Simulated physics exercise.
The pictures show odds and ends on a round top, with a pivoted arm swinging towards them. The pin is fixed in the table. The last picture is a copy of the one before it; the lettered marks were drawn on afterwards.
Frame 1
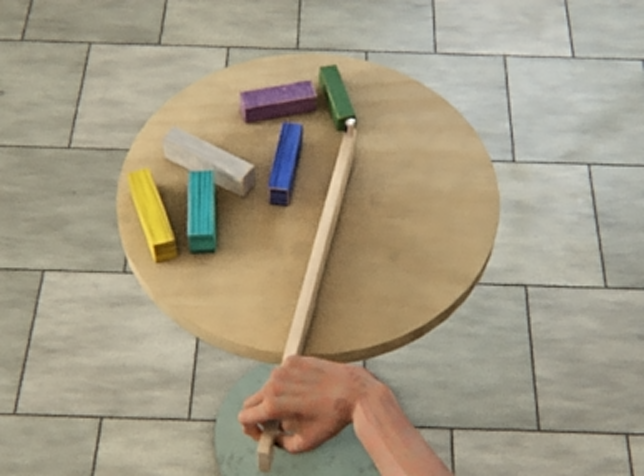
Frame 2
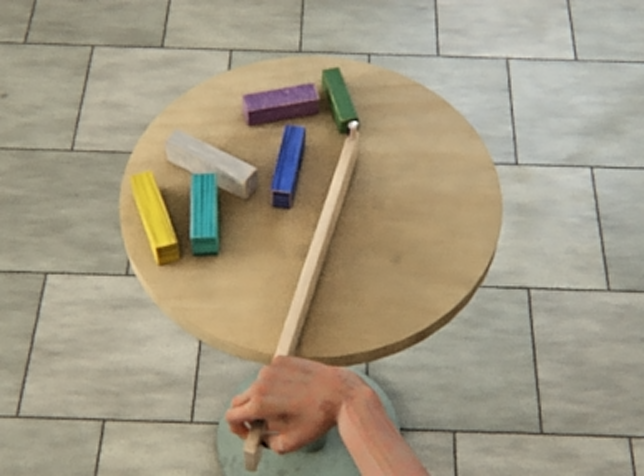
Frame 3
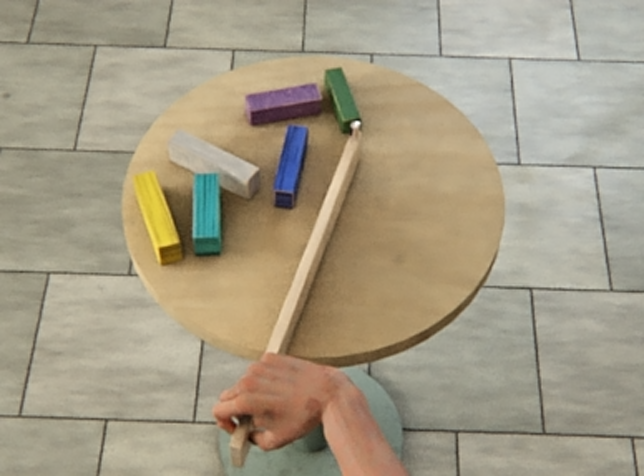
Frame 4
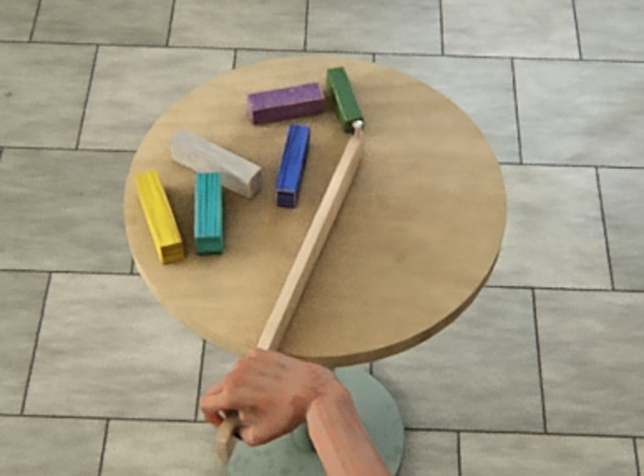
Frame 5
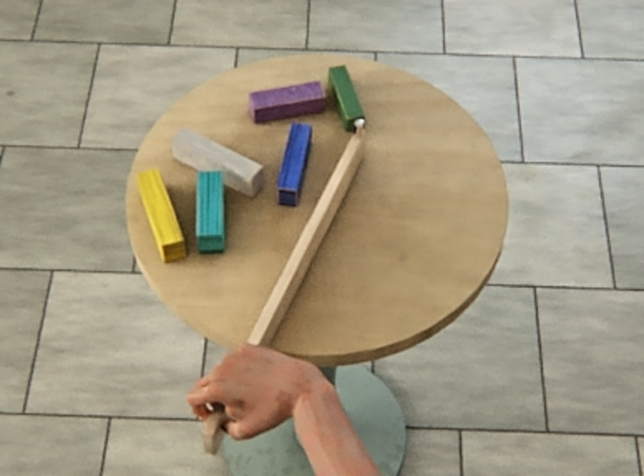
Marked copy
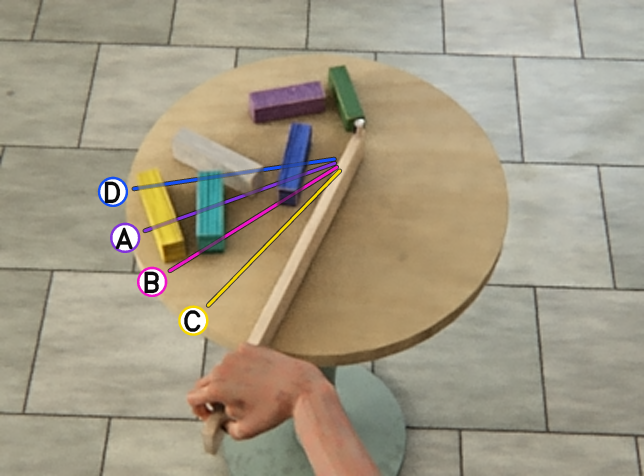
A pale wooden arm, gripped by a hand at its near end, slants across a round table beside six coloured bars. The hand swings the near end gradually left, tilting the arm further while its far tip stays beside the green bar. The bars remain in place on the tabletop.
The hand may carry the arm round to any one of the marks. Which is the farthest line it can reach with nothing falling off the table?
It should halt at A.
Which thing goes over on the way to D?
It is the yellow stick.
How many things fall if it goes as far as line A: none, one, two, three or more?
In all, none.
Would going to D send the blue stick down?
No.
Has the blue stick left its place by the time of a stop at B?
Yes.
On the marked copy, A at (242, 196); B at (256, 217); C at (276, 235); D at (235, 174).
Taking A. A third of the way, arm (282, 209); yellow stick (161, 215); green bar (346, 98).
Two thirds of the way, arm (258, 189); yellow stick (156, 208); turquoise stick (200, 196).
When it is over, arm (248, 174); yellow stick (136, 184); turquoise stick (189, 177); nothing has fallen.
As for the rest, B is safe but short; C is safe but short; D drops the yellow stick.
